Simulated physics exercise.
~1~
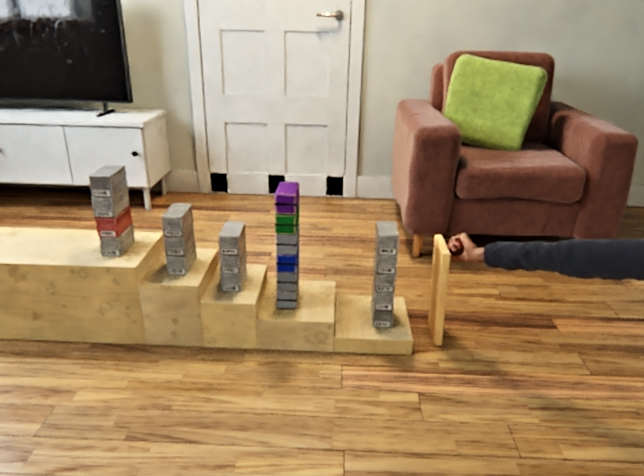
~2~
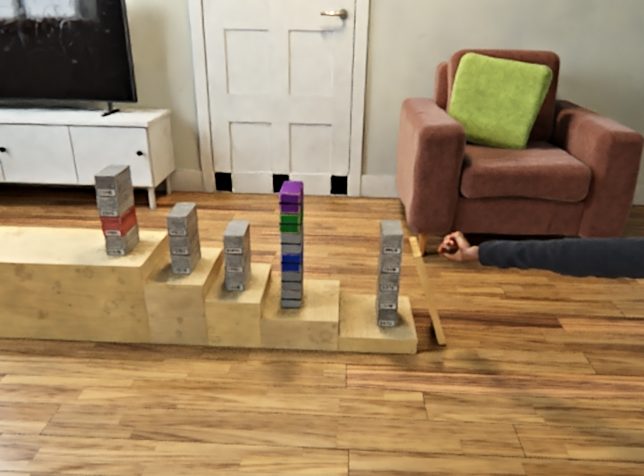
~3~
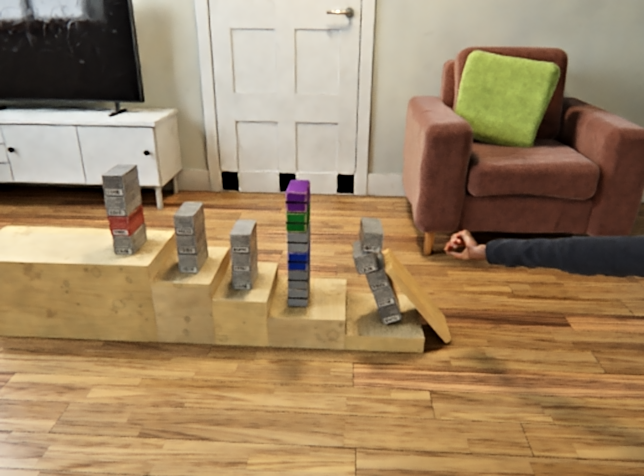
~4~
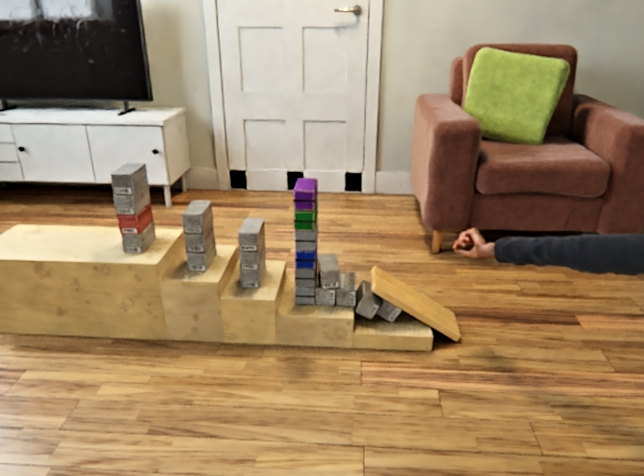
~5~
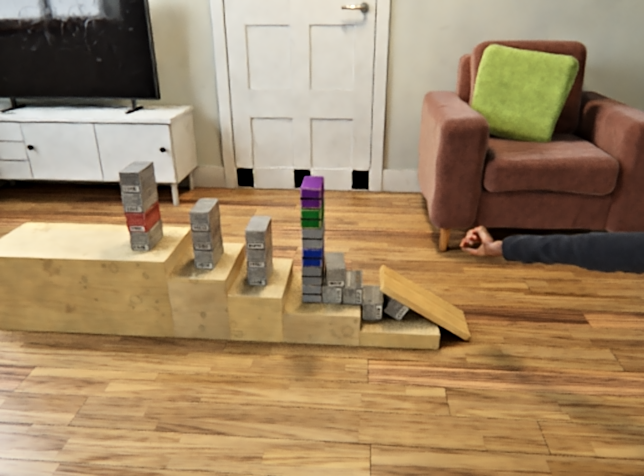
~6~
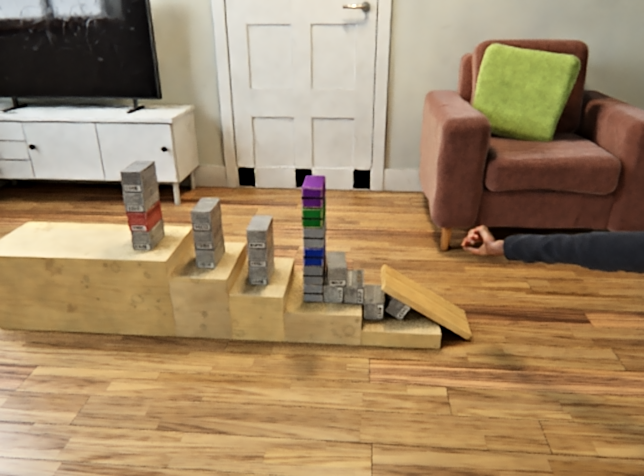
We see a hand tip a wooden board leftward into the nearest of several block stacks on rising wooden steps; that gray stack topples against the next one, whose purple, green and blue pieces stay standing, as do the remaining stacks, while the board rests slanted.
